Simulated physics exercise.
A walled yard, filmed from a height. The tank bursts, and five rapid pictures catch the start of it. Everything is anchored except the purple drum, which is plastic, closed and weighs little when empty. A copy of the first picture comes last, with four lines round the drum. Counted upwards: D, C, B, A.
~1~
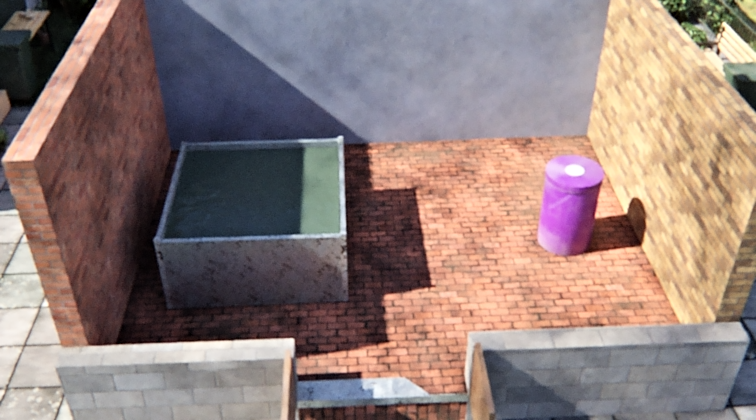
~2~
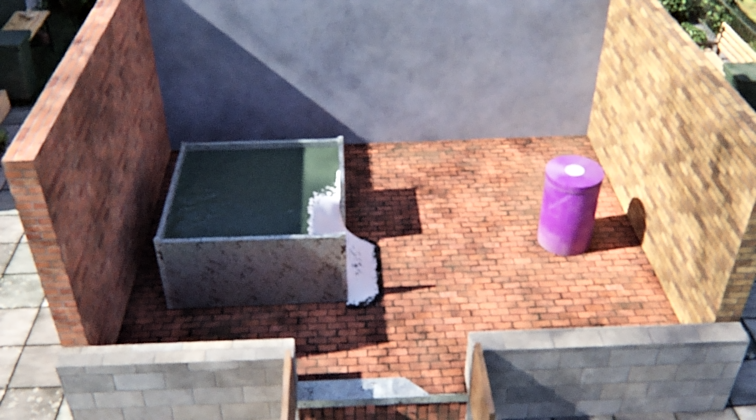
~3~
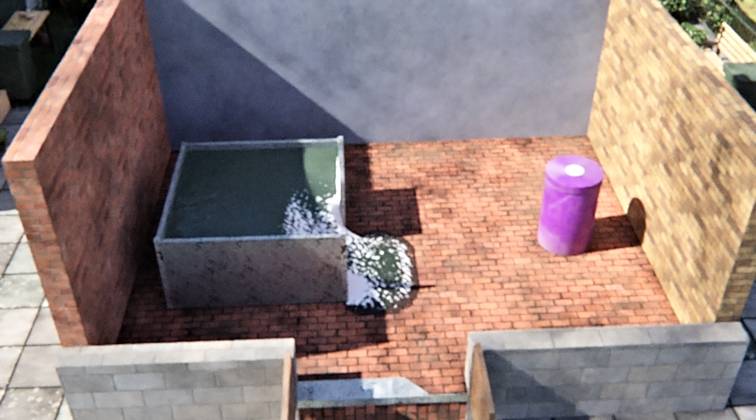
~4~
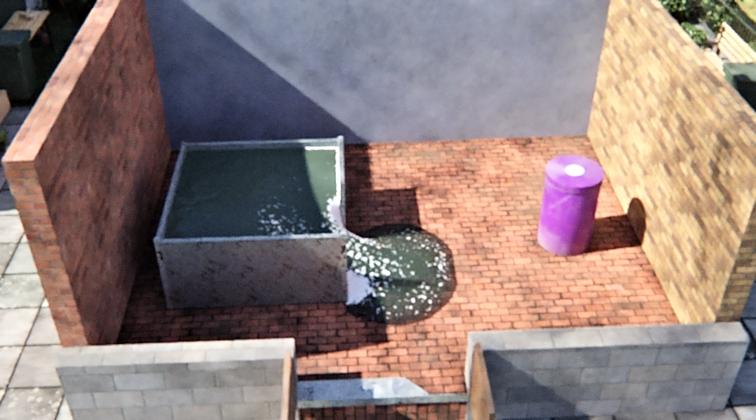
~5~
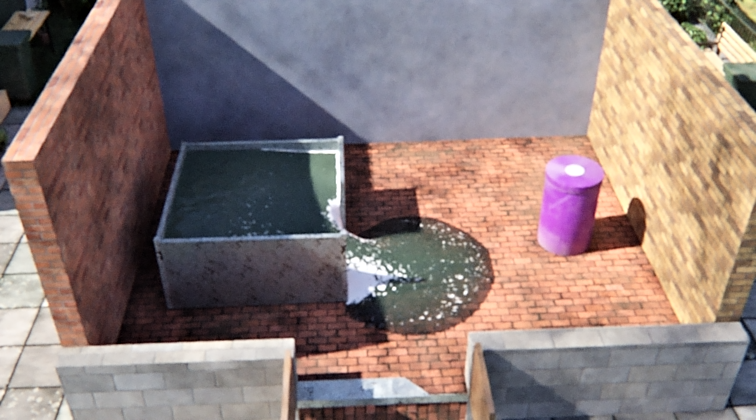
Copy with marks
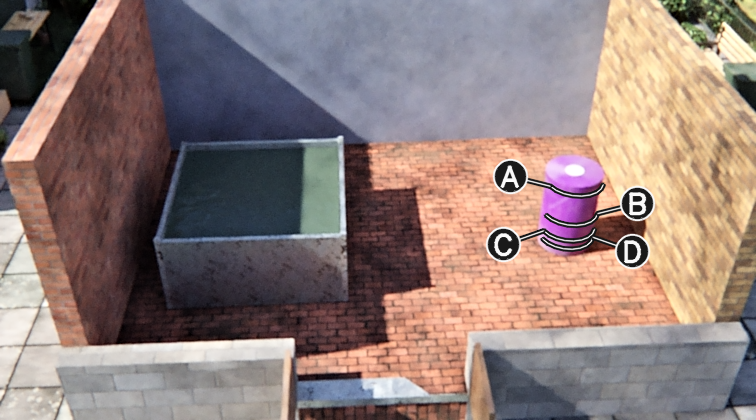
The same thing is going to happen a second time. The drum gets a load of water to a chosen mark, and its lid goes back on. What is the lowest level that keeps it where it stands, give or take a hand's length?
B.
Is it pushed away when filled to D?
Yes, that goes wrong.
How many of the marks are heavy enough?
Two of them.
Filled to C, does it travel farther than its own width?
Yes, clearly.
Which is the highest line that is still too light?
It is C.
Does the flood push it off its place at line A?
No, that is safe.
On the marked copy, A at (581, 196); B at (576, 225); C at (573, 241); D at (572, 249); from the bottom up D, C, B, A.
With A, it does not move.
With B, it does not move.
With C, it is pushed about twice its own width away.
With D, it is pushed about 7 times its own width away.
